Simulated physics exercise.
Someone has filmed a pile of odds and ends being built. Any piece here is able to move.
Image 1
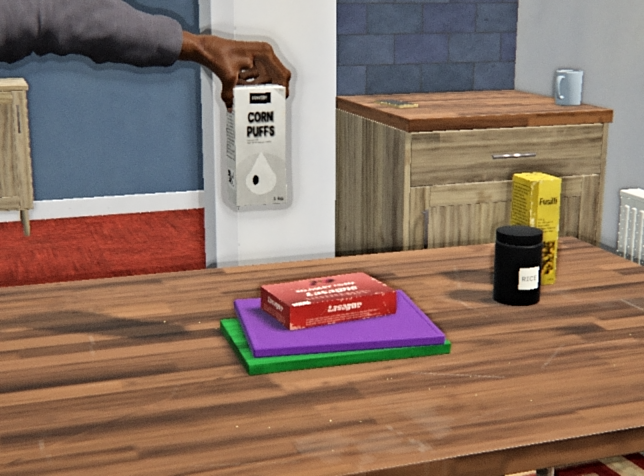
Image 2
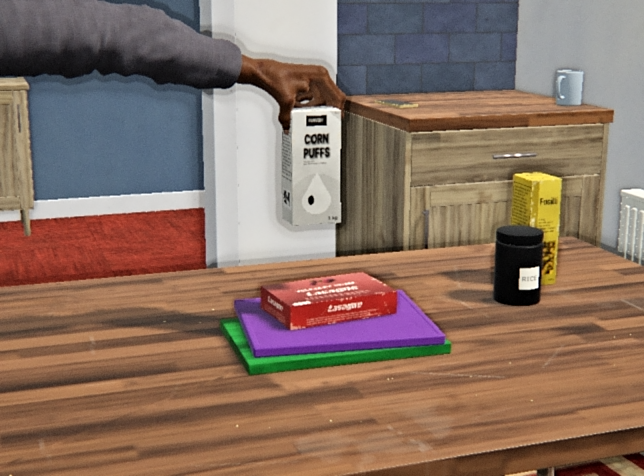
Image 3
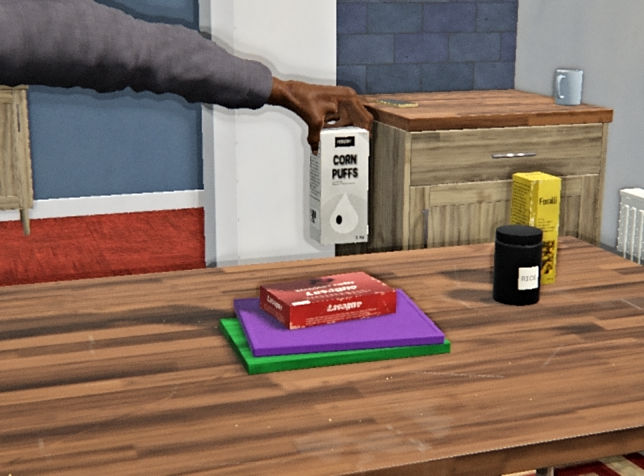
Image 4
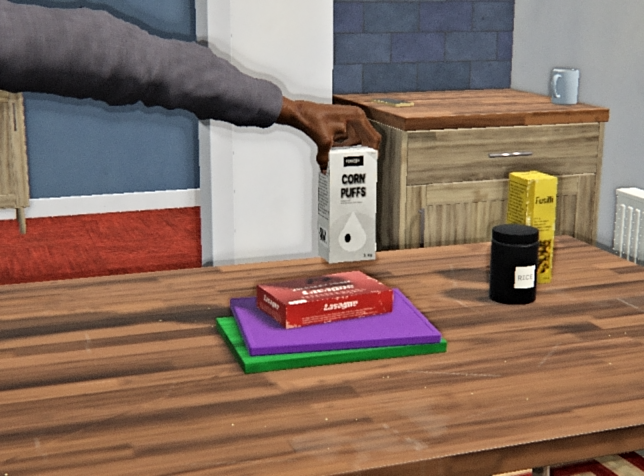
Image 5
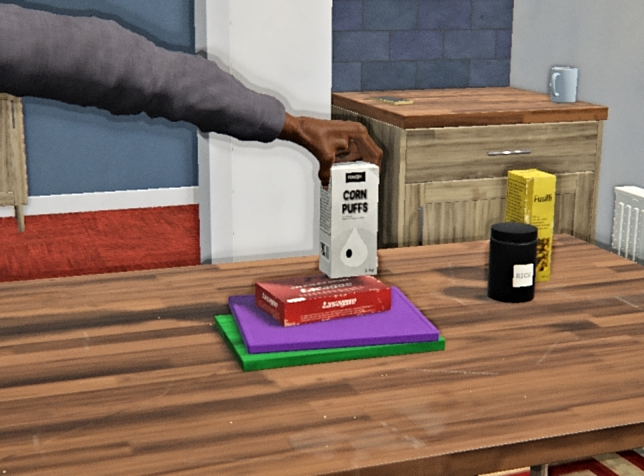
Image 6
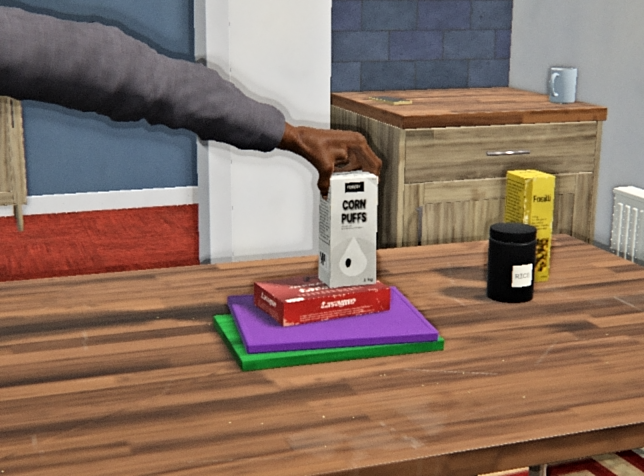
On a wooden table, a hand lowers a white carton onto a red packet atop trays.
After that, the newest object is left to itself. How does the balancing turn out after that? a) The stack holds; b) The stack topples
a.
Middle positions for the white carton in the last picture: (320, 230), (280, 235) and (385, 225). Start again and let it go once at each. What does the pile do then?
Well, in the first case it stays steady, in the second it stays steady, and in the third it tumbles down.
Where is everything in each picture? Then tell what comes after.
Coming down; white carton (256, 145); red packet (328, 300), in the first picture.
Coming down; white carton (311, 166); black jar (518, 265), in the second picture.
Coming down; white carton (339, 186); purple tray (334, 320), in the third picture.
Coming down; white carton (347, 204); yellow carton (530, 228), in the fourth picture.
Coming down; white carton (349, 219), in the fifth picture.
In place under the hand; white carton (347, 229); red packet (322, 296), in the sixth picture.
Then, 0.20 s later than the last frame, all is still.
Then, 0.60 s later than the last frame, white carton resting near (347, 229).
When it is over, all 6 as before. End places, in pixels of the last picture, white carton near (348, 229). The pile keeps its balance.
